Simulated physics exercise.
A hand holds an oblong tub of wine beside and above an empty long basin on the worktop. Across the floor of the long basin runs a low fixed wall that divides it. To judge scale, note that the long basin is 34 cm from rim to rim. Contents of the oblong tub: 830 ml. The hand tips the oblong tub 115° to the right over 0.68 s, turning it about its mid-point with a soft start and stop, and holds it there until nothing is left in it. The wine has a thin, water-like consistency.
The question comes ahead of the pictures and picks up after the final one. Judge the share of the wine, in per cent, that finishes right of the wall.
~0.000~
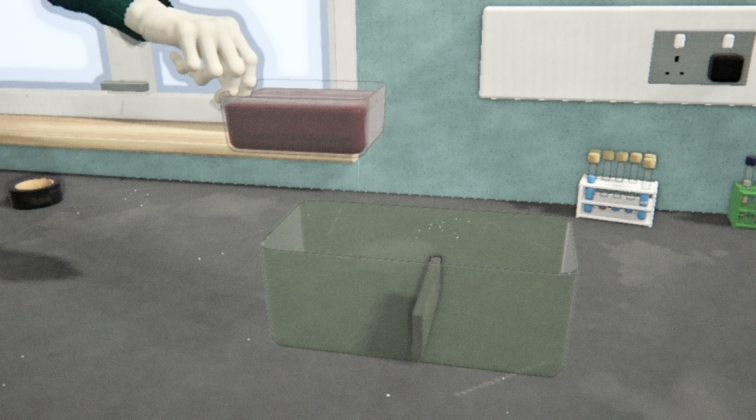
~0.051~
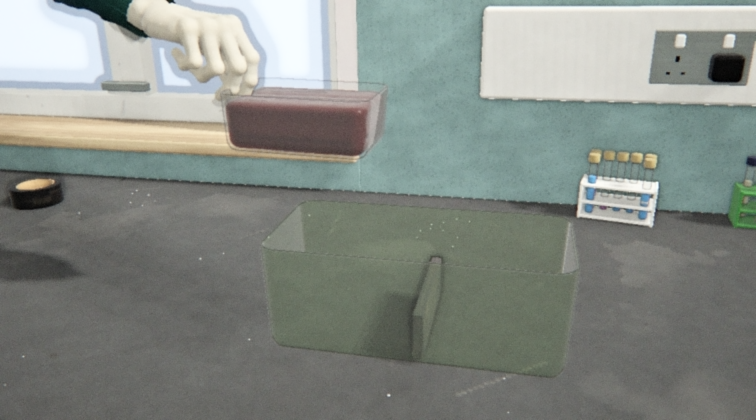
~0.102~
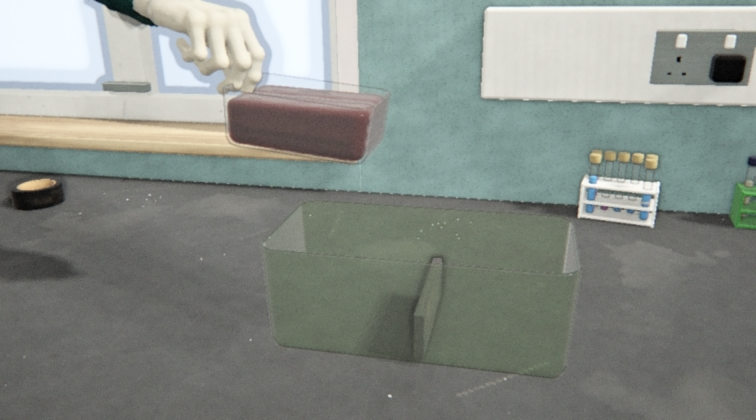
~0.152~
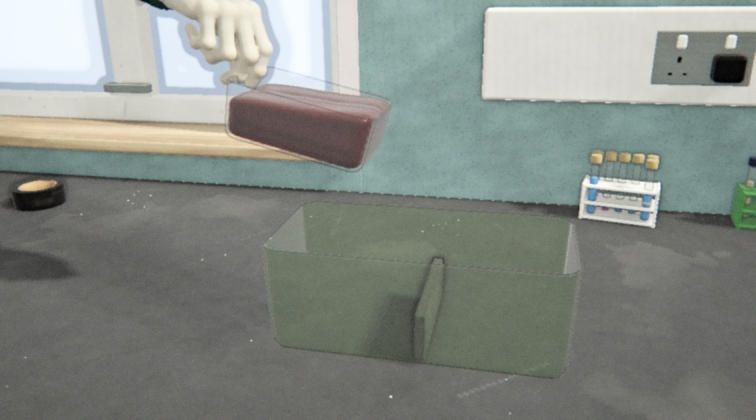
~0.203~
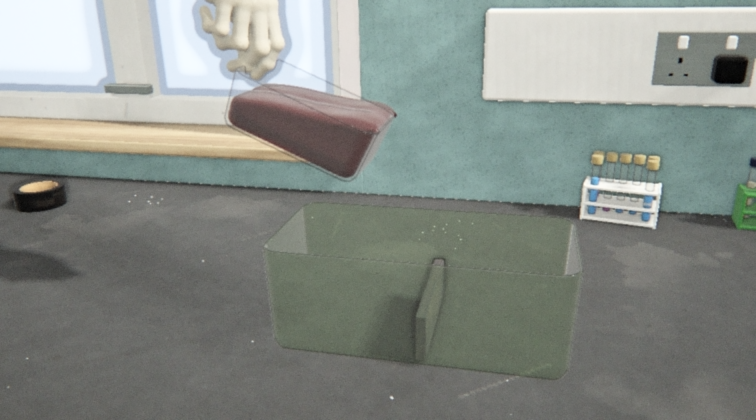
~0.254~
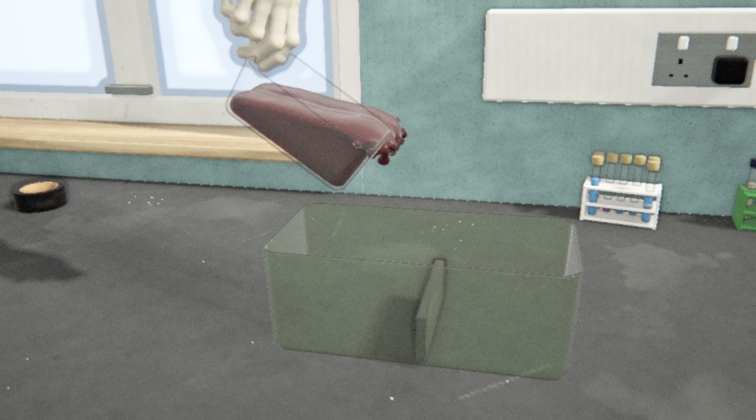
44 percent, roughly.
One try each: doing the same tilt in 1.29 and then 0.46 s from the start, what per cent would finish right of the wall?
Near 60 in a hundred on the first go and near 20 in a hundred on the second.
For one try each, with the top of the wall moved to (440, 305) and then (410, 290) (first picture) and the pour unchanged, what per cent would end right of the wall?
In turn about 40 and 65 per cent.
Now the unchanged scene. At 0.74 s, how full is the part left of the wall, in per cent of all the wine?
The left part holds some 50 per cent.
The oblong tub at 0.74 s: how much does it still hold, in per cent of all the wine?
0 per cent or thereabouts.
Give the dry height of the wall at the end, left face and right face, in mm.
For the left, around 38 mm; for the right, around 40 mm.
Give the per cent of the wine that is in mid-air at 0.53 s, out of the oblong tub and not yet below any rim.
At that moment, about 24 percent.
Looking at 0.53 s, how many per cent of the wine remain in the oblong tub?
Close to 6 in a hundred.
After 0.53 s the tilt is 102° and 6 per cent is still to pour, 28 is left of the wall and 41 right of it.
After 0.74 s the tilt is 115° and 0 per cent is still to pour, 49 is left of the wall and 42 right of it.
After 0.95 s the tilt is 115° and 0 per cent is still to pour, 51 is left of the wall and 44 right of it.
After 1.18 s the tilt is 115° and 0 per cent is still to pour, 51 is left of the wall and 44 right of it.
In the end 51 per cent lies left of the wall, 44 right of it and 5 outside.
